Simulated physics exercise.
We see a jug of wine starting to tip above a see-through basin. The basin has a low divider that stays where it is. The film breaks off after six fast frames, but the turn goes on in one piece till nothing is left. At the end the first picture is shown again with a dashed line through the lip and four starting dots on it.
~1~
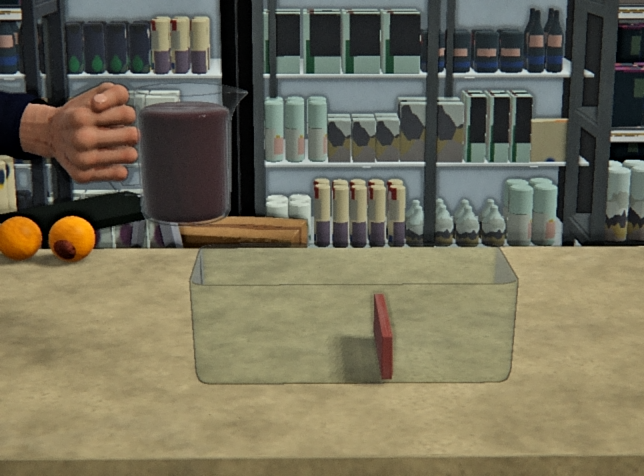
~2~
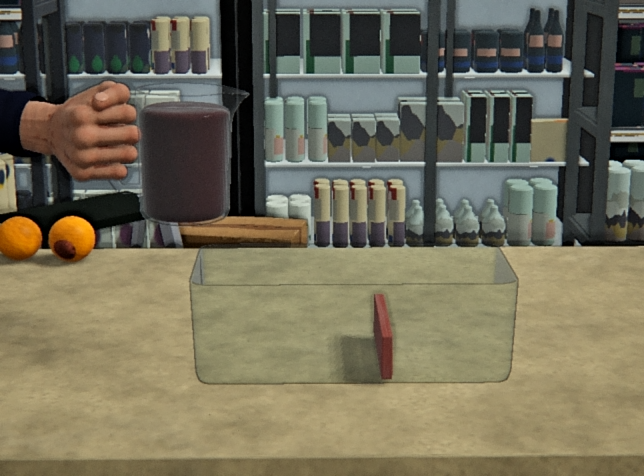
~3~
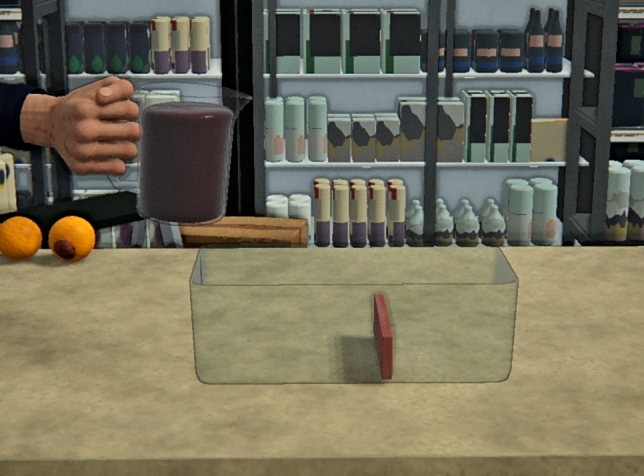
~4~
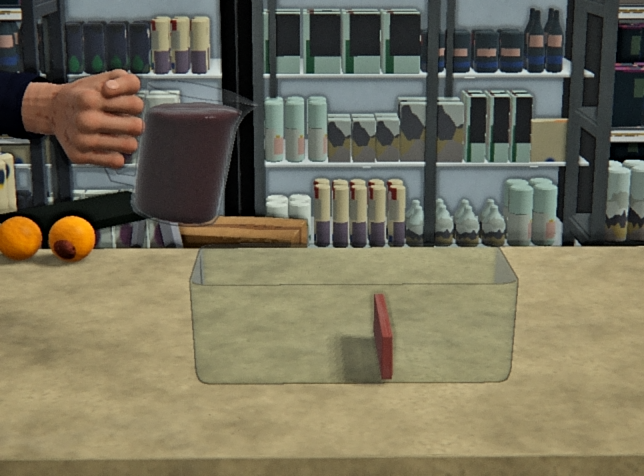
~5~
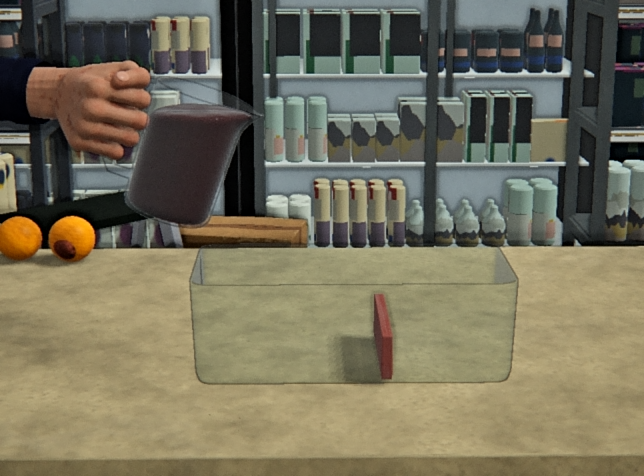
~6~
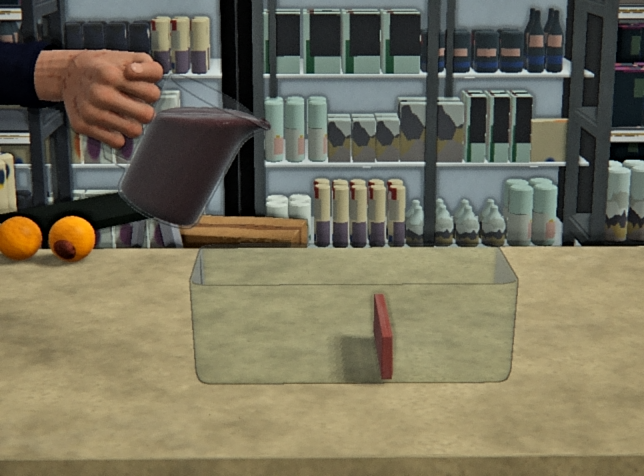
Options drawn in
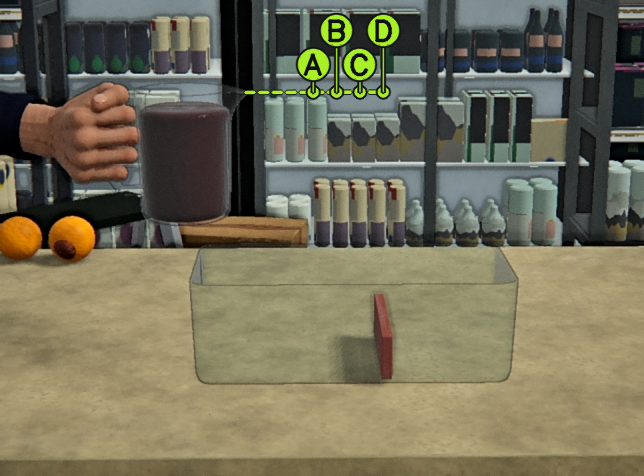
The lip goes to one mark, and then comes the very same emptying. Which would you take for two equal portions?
Use dot A.
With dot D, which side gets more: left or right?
The right one.
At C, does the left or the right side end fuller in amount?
More ends on the right.
On the marked copy, A at (313, 92); B at (336, 92); C at (359, 92); D at (383, 92).
With A, about 48 % ends left of the wall and 52 % right of it.
With B, about 17 % ends left of the wall and 82 % right of it.
With C, about 3 % ends left of the wall and 96 % right of it.
With D, about 3 % ends left of the wall and 94 % right of it; 3 % is lost outside.
